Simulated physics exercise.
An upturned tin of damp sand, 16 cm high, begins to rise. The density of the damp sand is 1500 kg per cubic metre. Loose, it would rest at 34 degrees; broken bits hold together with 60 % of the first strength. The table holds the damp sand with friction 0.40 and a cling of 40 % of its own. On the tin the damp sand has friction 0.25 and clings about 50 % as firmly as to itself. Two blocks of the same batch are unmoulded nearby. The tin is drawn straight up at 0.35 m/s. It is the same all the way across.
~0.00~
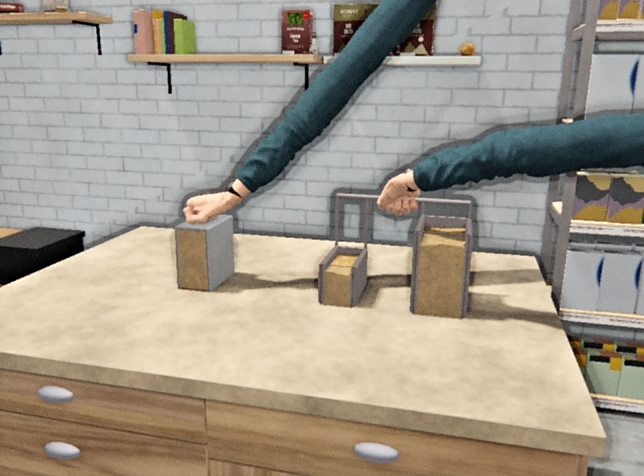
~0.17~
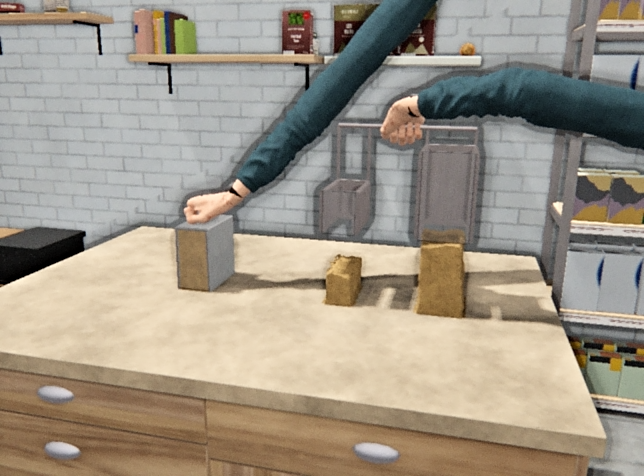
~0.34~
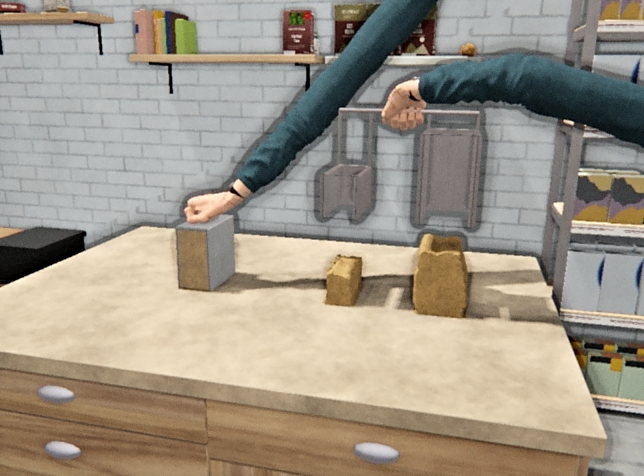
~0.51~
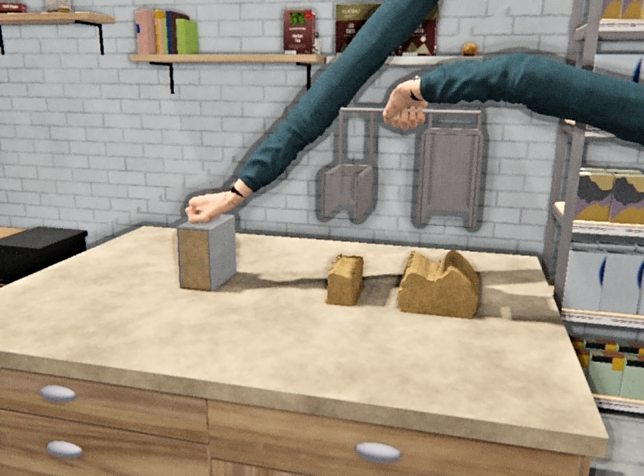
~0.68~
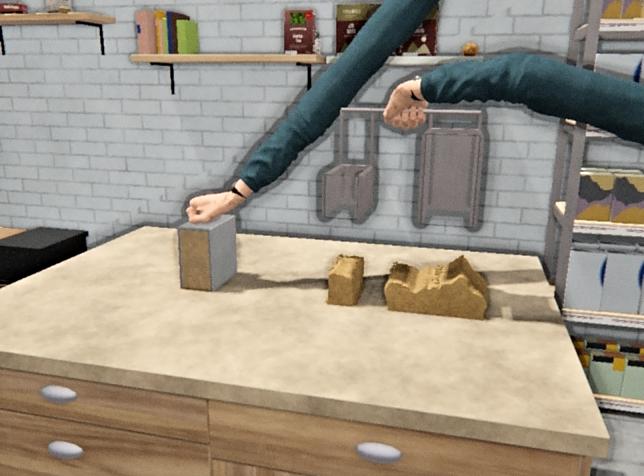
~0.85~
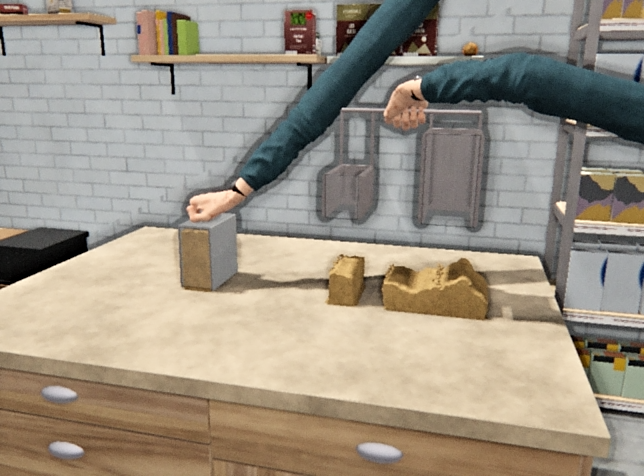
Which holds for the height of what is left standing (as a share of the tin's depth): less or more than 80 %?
Expect less than 80 %.
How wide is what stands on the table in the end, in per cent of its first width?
Some 250 %.
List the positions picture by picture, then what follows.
In the first frame, top corner of the tin at (177, 230), not yet moved; crest of the damp sand at (196, 232); block heights 8.5 cm, 18 cm (left to right).
In the second frame, top corner of the tin at (178, 230), not yet moved; crest of the damp sand at (196, 232); block heights 8.4 cm, 18 cm (left to right).
In the third frame, top corner of the tin at (178, 230), not yet moved; crest of the damp sand at (197, 232); block heights 8.4 cm, 16 cm (left to right).
In the fourth frame, top corner of the tin at (180, 229), not yet moved; crest of the damp sand at (198, 232); block heights 8.4 cm, 12 cm (left to right).
In the fifth frame, top corner of the tin at (180, 230), not yet moved; crest of the damp sand at (199, 232); block heights 8.4 cm, 10 cm (left to right).
In the sixth frame, top corner of the tin at (181, 228), moved 5 mm; crest of the damp sand at (207, 233); block heights 8.4 cm, 10 cm (left to right).
After 1.10 s, the tin is up by 8.7 cm.
After 1.41 s, the tin is up by 20 cm; what stands on the table is 92 % of the tin's depth.
After 1.71 s, the tin is up by 28 cm; what stands on the table is 78 % of the tin's depth.
After 2.01 s, the tin is up by 28 cm; what stands on the table is 53 % of the tin's depth.
After 2.40 s, the tin is up by 28 cm; what stands on the table is 45 % of the tin's depth.
